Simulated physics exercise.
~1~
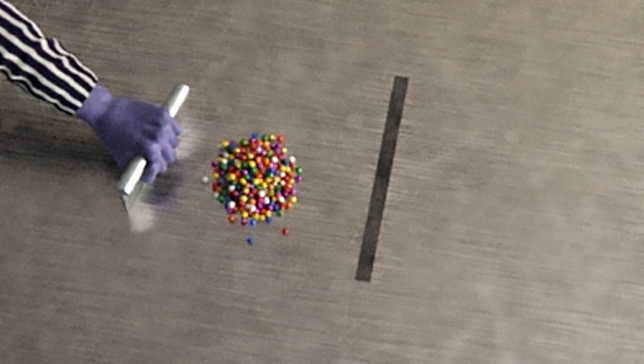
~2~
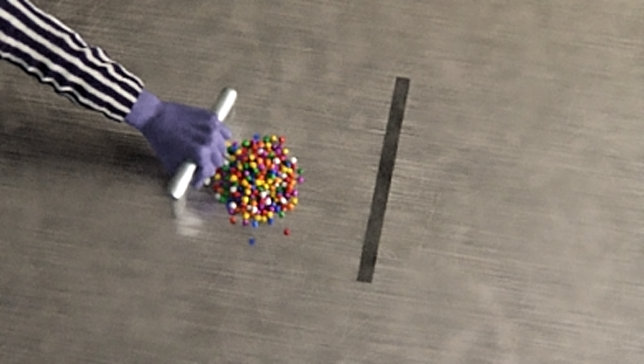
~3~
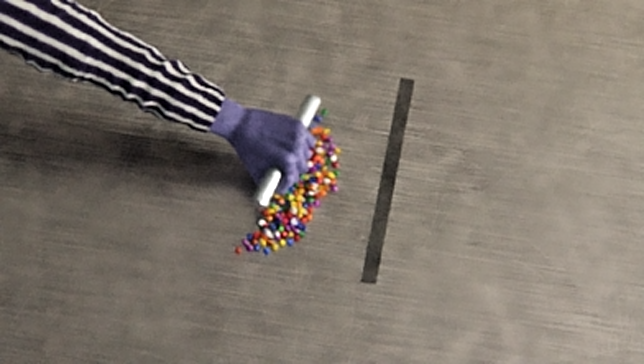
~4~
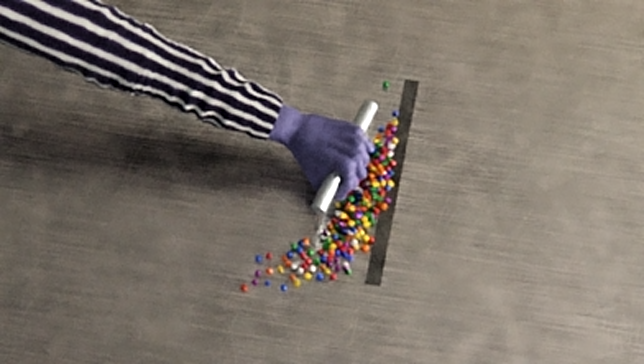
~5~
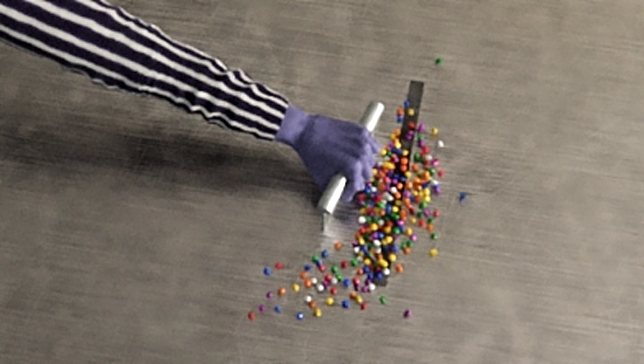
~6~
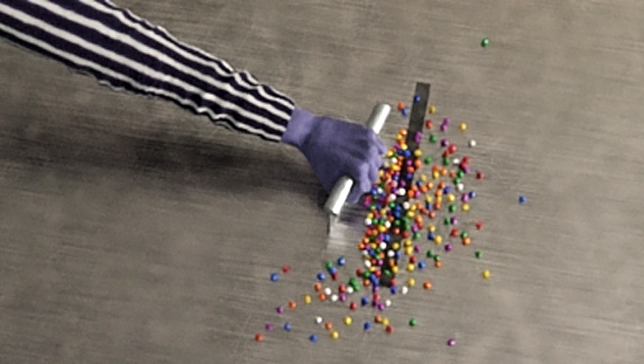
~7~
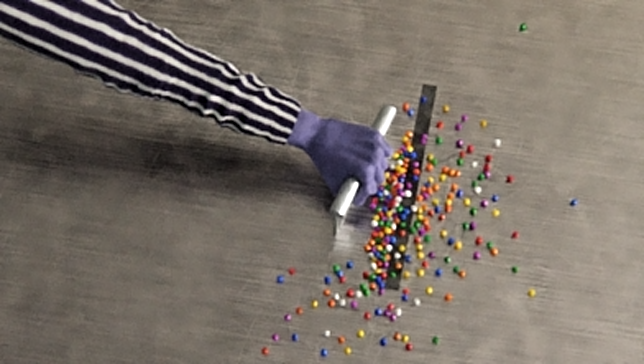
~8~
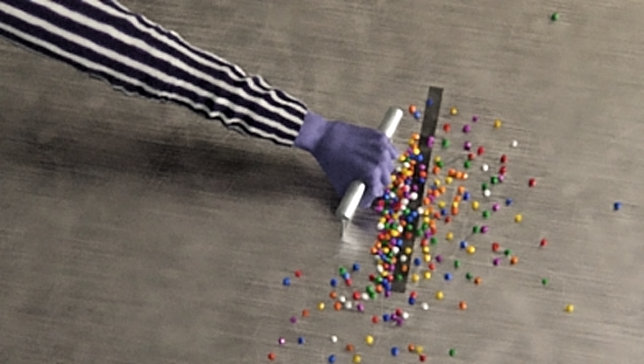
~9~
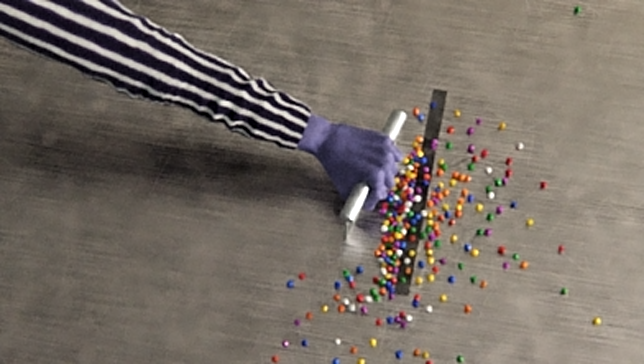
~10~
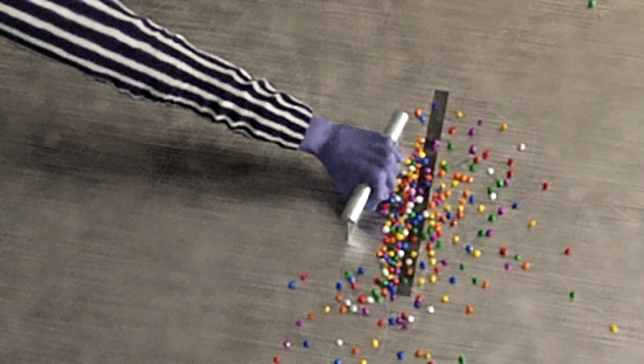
At the start, a purple-gloved hand in a black and white striped sleeve holds a scraper to the left of a round heap of colourful beads, with a dark strip lying farther right. The hand pushes the scraper rightward into the heap, squeezing the beads into a slanted band. It carries them up to the strip and stops short of it. The beads burst forward, many rolling over and past the strip while others scatter below. In the end, the scraper stays still beside a dense cluster along the strip, with more beads strewn beyond it and around its lower end.
